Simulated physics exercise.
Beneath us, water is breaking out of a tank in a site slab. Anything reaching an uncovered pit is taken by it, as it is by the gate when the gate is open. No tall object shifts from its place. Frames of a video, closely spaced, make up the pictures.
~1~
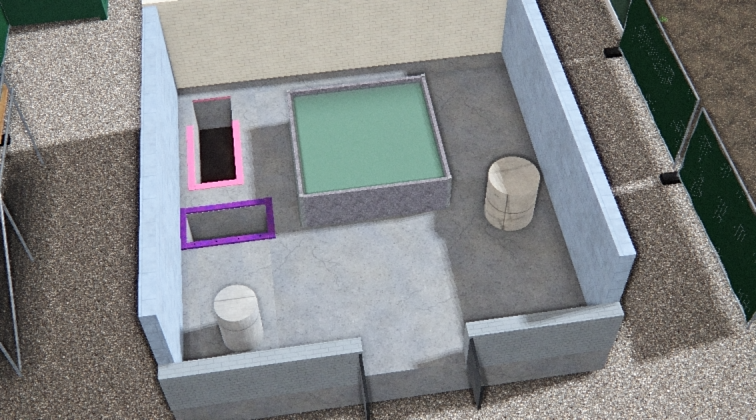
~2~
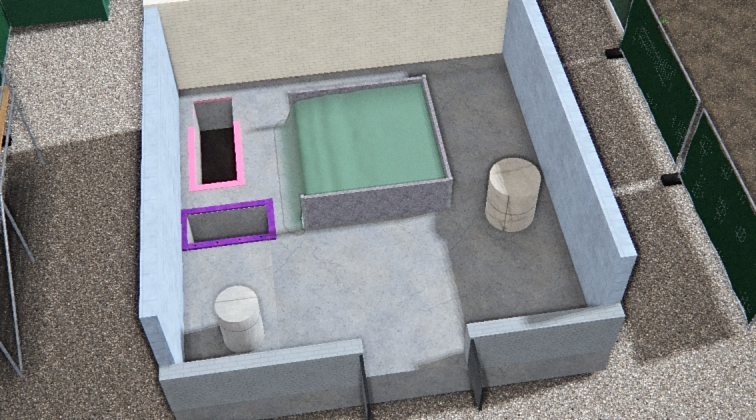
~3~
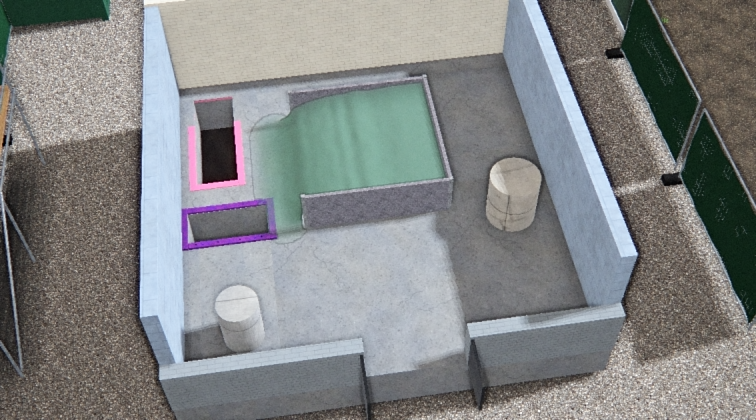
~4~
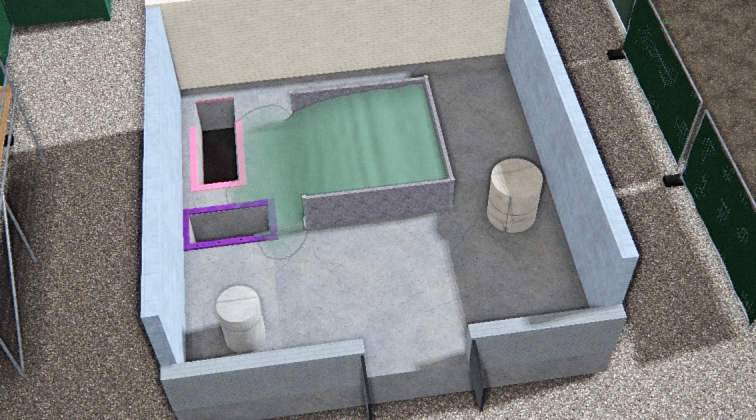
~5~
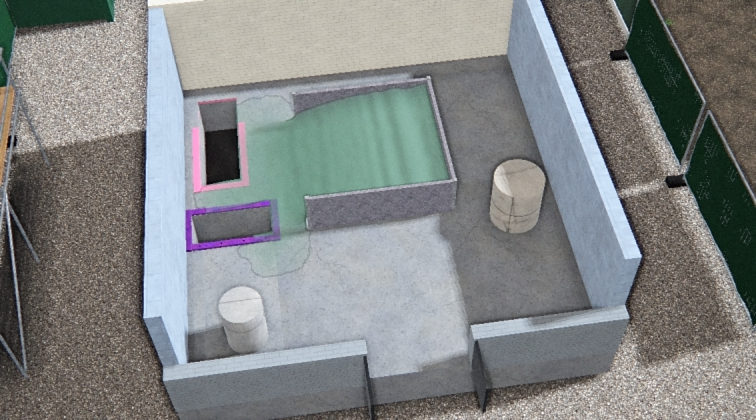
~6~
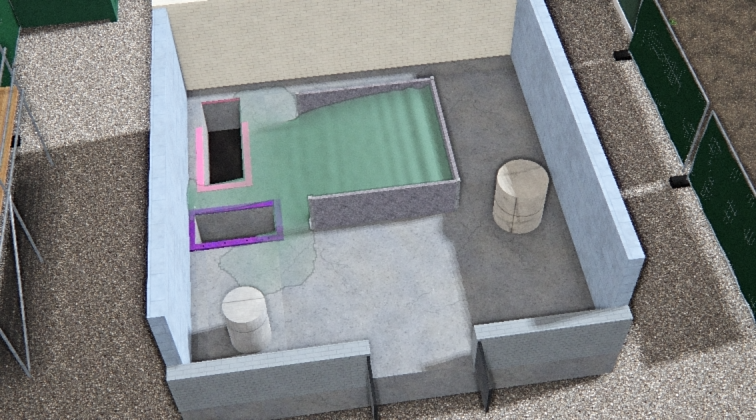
A walled slab held a tank of green water, whose left side opened, and the water poured out leftward, spreading around the pink-edged and purple-edged pits and across the floor toward the viewer.
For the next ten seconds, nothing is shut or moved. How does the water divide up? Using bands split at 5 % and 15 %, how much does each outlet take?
I would say the gate draws off under 5 %, the pink pit draws off over 15 %, the purple pit draws off over 15 %.
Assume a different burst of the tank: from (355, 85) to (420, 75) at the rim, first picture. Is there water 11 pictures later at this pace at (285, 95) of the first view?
Submerged.
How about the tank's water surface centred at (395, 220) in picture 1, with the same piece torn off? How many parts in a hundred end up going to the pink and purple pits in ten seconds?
The pink pit gets roughly 10 per cent and the purple pit roughly 40 per cent.
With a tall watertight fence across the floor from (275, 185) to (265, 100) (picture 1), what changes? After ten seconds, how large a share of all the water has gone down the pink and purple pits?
Approximate split, pink: 14 in a hundred; purple: 35 in a hundred.
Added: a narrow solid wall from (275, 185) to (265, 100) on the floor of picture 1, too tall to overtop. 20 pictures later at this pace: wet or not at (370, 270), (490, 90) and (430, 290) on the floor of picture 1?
In that order, I'd expect them to be kept clear of the flood, reached by the flood and kept clear of the flood.
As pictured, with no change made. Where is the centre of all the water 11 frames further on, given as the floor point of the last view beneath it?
Around pixel (329, 177) of the last picture.
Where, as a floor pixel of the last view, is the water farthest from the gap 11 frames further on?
Somewhere close to (193, 388).
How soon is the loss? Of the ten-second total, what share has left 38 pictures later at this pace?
Somewhere around 90 per cent, I'd say.
A moment on, water covers 25 % of the floor; the gate 0 %, the pink pit 14 %, the purple pit 8 %.
Next, water covers 25 % of the floor; the gate 0 %, the pink pit 27 %, the purple pit 14 %.
Then, water covers 30 % of the floor; the gate 0 %, the pink pit 41 %, the purple pit 21 %.
Later, water covers 40 % of the floor; the gate 0 %, the pink pit 52 %, the purple pit 24 %.
In the end, water covers 50 % of the floor; the gate 1 %, the pink pit 57 %, the purple pit 24 %.
